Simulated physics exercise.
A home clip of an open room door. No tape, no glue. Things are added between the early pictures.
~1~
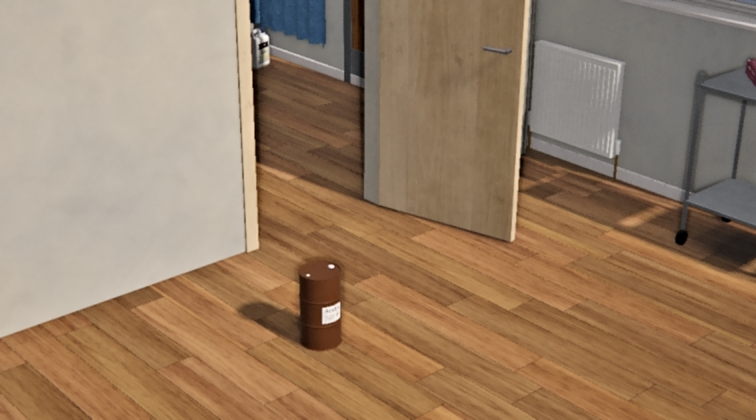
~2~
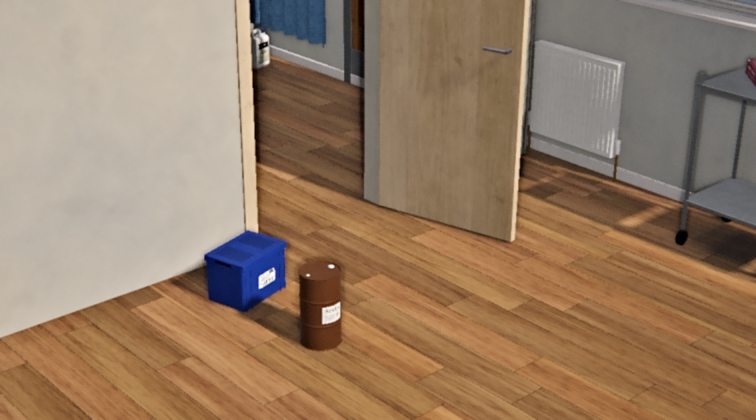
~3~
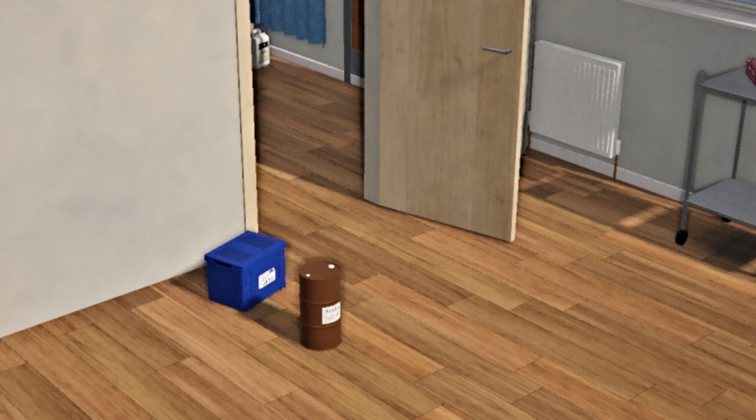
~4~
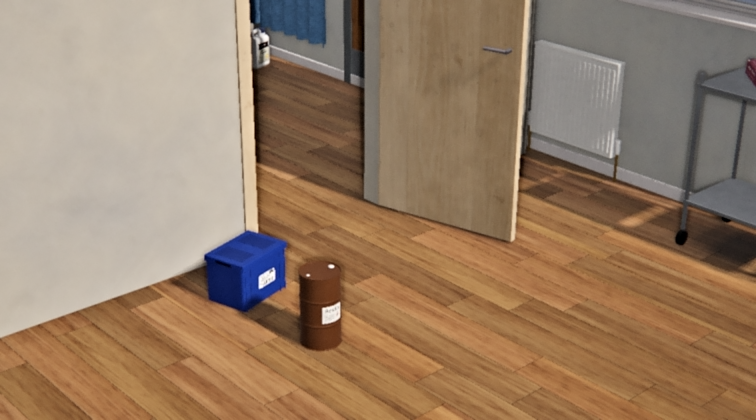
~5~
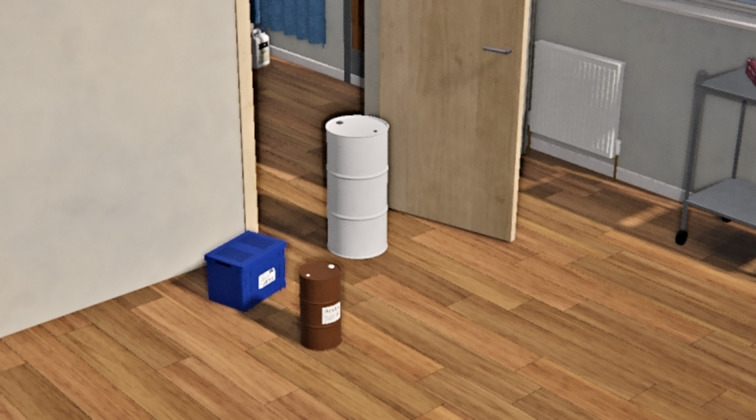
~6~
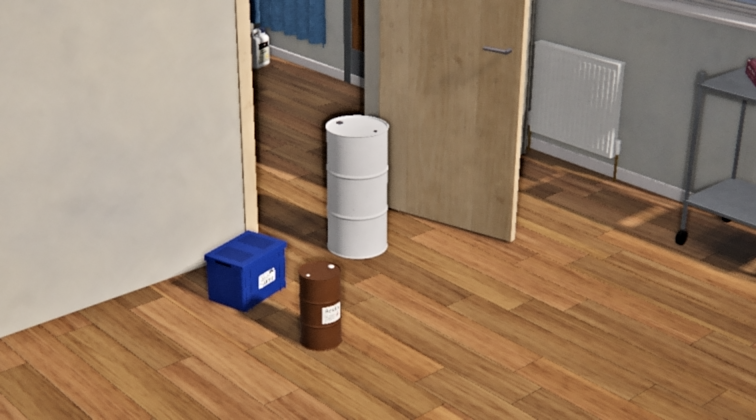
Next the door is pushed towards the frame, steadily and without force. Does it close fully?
Outcome: The door stops short.
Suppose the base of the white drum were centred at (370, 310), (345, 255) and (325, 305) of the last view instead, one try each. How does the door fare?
In the first case it shuts; in the second case it stops short; in the third case it shuts.
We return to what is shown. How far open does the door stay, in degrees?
About 40°.
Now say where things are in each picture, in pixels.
Door wide open and still, in the first frame.
Door wide open and still; blue tote (247, 271); brown canister (320, 306), in the second frame.
Door wide open and still; blue tote (247, 271); brown canister (320, 306), in the third frame.
Door wide open and still; blue tote (247, 271); brown canister (320, 306), in the fourth frame.
Door wide open and still; blue tote (247, 271); brown canister (320, 306), in the fifth frame.
Door wide open and still; white drum (357, 187); blue tote (247, 271), in the sixth frame.
Then, 0.50 s on from there, open by 82°.
Then, 0.80 s on from there, open by 54°.
Then, 1.10 s on from there, open by 44°; white drum shifted a little near (339, 187).
In the end, open by 38°; moved from the start, white drum; the other 2 unmoved. At the end, from the last picture's camera, white drum near (329, 187).
